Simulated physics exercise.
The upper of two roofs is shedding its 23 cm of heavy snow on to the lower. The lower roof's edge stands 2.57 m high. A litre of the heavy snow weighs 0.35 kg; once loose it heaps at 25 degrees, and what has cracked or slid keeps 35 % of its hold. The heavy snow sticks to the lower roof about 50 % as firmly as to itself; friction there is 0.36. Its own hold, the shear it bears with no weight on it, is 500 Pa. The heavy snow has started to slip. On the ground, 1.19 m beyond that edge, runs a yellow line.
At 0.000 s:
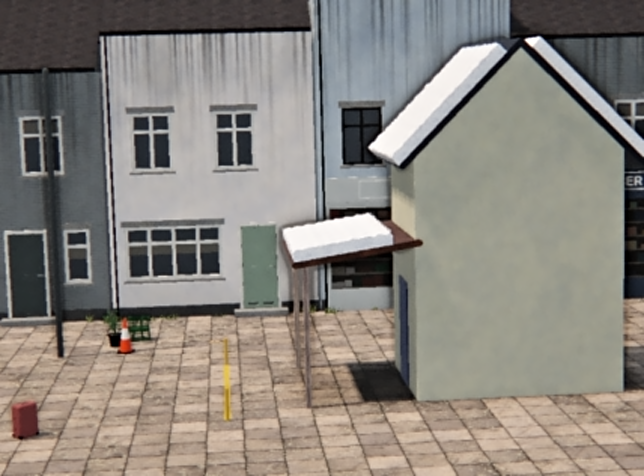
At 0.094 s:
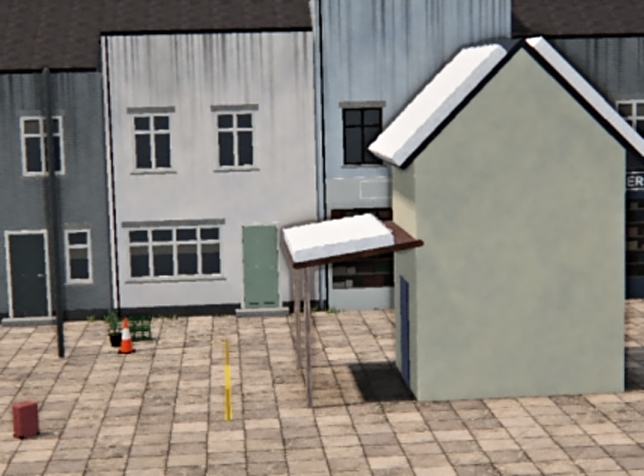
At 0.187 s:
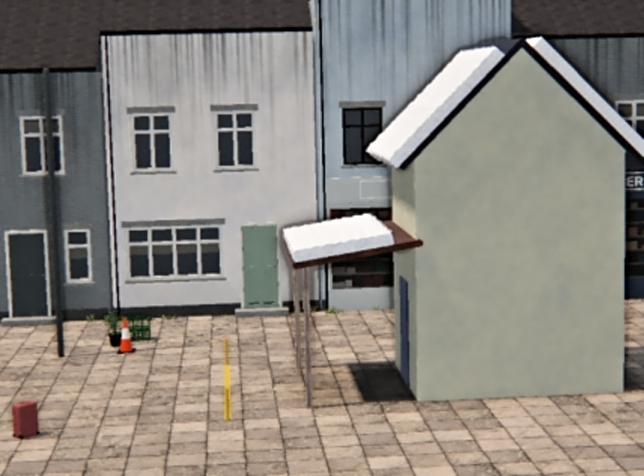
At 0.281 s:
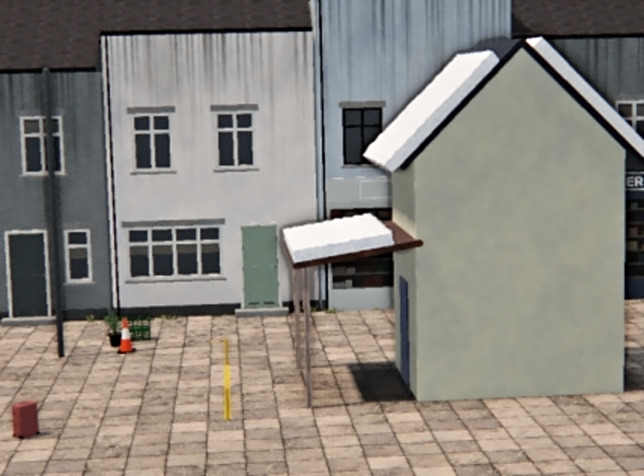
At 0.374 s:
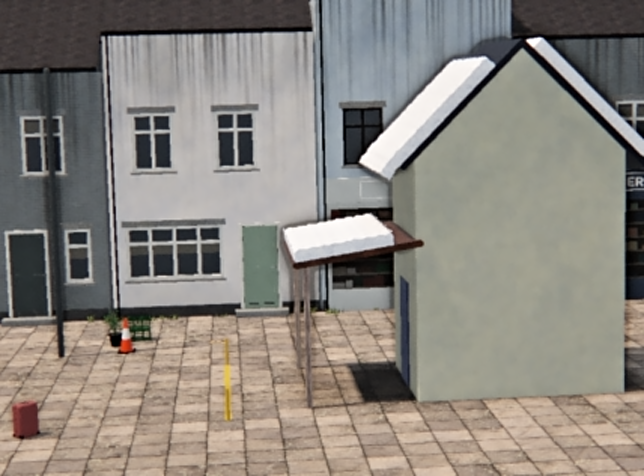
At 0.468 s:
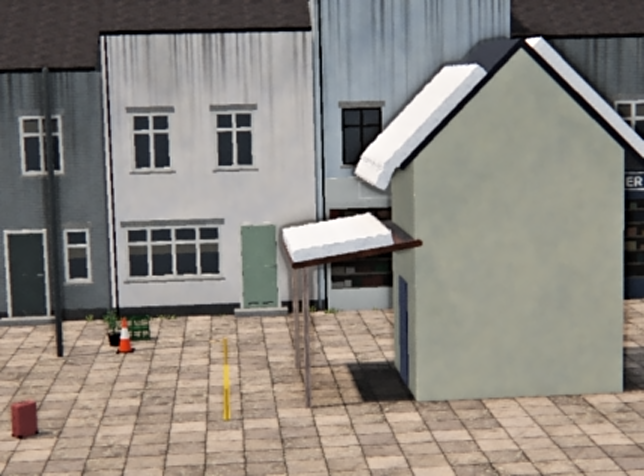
A thick slab of white snow slides slowly down the left slope of a pale green gabled building's roof, baring dark roofing near the ridge and jutting past the eave. Below it, a lower lean-to roof on thin posts carries its own still white layer. The fixed, slightly raised view shows a paved square with grey, white and blue terraced houses behind, an orange cone, a red bin-like object and a yellow line.
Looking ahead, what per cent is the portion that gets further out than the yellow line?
The portion that gets further out than the yellow line is near 38 %.
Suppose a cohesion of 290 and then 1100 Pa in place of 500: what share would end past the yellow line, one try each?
In turn about 45 %, 8 %.
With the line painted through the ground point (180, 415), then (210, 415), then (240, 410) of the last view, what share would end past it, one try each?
In turn about 22 %, 30 %, 45 %.
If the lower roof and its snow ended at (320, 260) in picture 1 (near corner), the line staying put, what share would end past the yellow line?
In that case some 45 per cent.
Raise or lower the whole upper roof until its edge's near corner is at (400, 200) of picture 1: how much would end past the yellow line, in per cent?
In that case some 6 per cent.
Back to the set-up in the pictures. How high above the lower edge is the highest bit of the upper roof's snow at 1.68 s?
Some 0.6 m.
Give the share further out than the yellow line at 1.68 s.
Near 1 %.
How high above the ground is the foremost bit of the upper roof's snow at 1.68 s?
Some 1.8 m.
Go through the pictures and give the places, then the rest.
Foremost bit of the heavy snow at (398, 159), in the first picture.
Foremost bit of the heavy snow at (398, 160), its middle shifted 1.9 cm, in the second picture.
Foremost bit of the heavy snow at (395, 162), its middle shifted 7.6 cm, 3 % of it past the upper edge, in one piece, in the third picture.
Foremost bit of the heavy snow at (391, 165), its middle shifted 17 cm, 7 % of it past the upper edge, in one piece, in the fourth picture.
Foremost bit of the heavy snow at (387, 169), its middle shifted 31 cm, 12 % of it past the upper edge, in one piece, in the fifth picture.
Foremost bit of the heavy snow at (380, 179), its middle shifted 49 cm, 19 % of it past the upper edge, cracking, in the sixth picture.
After 1.02 s, none is below the lower edge and 0 % is past the line.
After 1.68 s, 18 % is below the lower edge and 1 % is past the line.
After 2.34 s, 52 % is below the lower edge and 38 % is past the line.
After 3.00 s, 53 % is below the lower edge and 38 % is past the line.
After 3.40 s, 53 % is below the lower edge and 38 % is past the line.
